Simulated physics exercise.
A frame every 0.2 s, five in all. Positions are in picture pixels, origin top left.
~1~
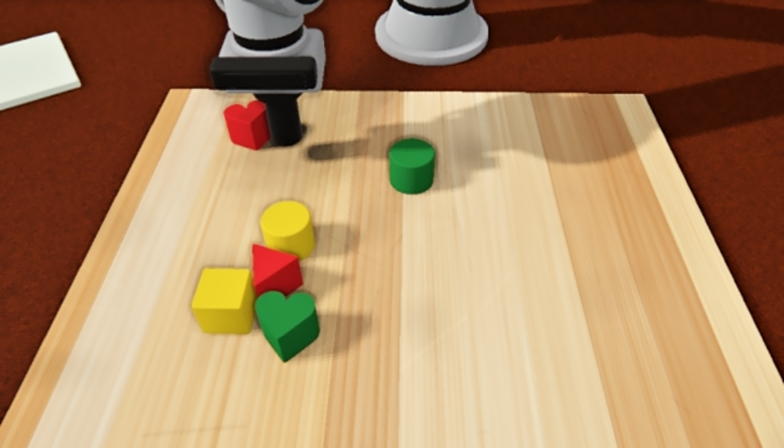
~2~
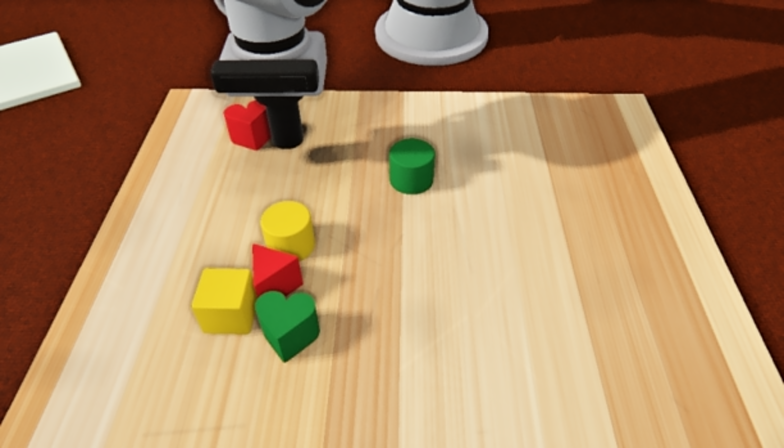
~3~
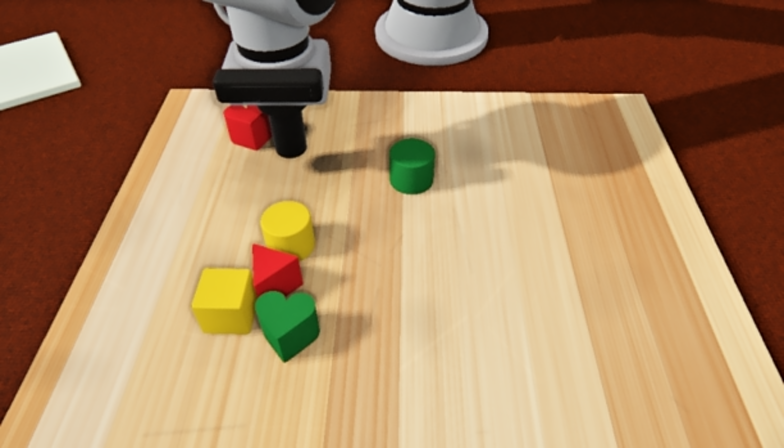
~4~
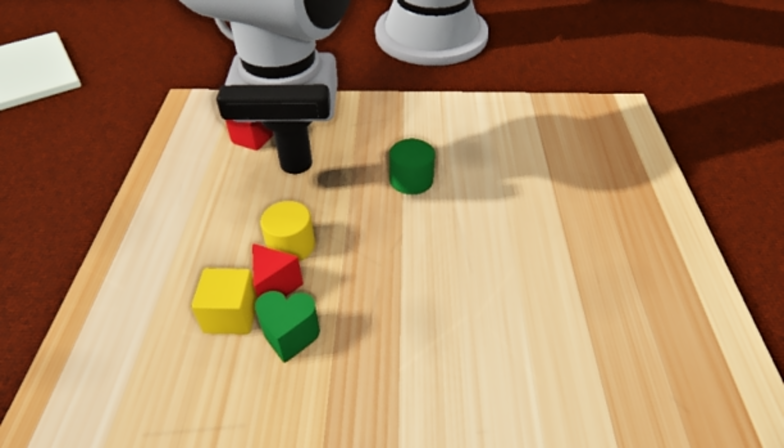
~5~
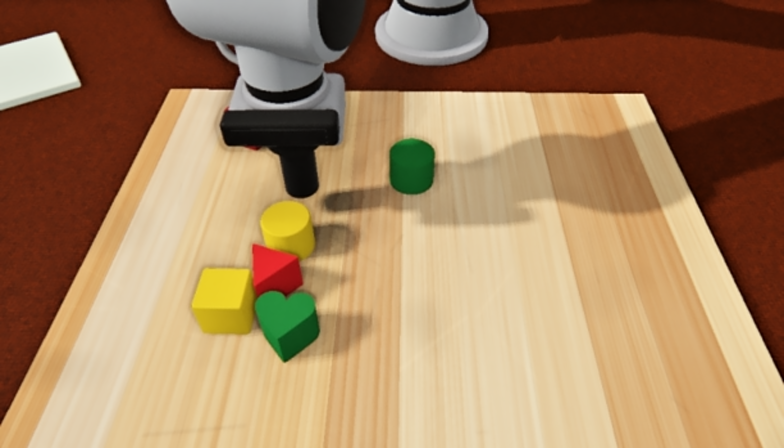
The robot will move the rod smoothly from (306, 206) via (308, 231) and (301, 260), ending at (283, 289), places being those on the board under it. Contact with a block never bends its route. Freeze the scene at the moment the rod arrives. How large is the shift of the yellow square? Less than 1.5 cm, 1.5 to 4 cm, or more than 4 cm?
It travels between 1.5 and 4 cm.
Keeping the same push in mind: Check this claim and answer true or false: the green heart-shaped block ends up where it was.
My answer: False.
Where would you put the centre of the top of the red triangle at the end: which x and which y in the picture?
Located at (228, 335).
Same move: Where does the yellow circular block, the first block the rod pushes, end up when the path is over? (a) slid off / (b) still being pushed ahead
(b)
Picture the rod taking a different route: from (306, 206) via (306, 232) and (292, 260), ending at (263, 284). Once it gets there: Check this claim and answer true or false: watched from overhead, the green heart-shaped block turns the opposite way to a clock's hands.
The statement is true.
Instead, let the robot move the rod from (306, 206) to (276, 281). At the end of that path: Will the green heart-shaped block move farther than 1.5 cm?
Yes, it checks out.
On the path given first. One third of the way, rod (305, 214); red triangle (266, 265); yellow circular block (279, 232).
Two thirds of the way, rod (297, 243); yellow square (204, 297); red triangle (249, 299); green heart-shaped block (284, 319), turned 30° anticlockwise; yellow circular block (268, 264).
At the end, rod (278, 271); yellow square (190, 301); red triangle (228, 335); green heart-shaped block (280, 332), turned 75° anticlockwise; yellow circular block (247, 296).
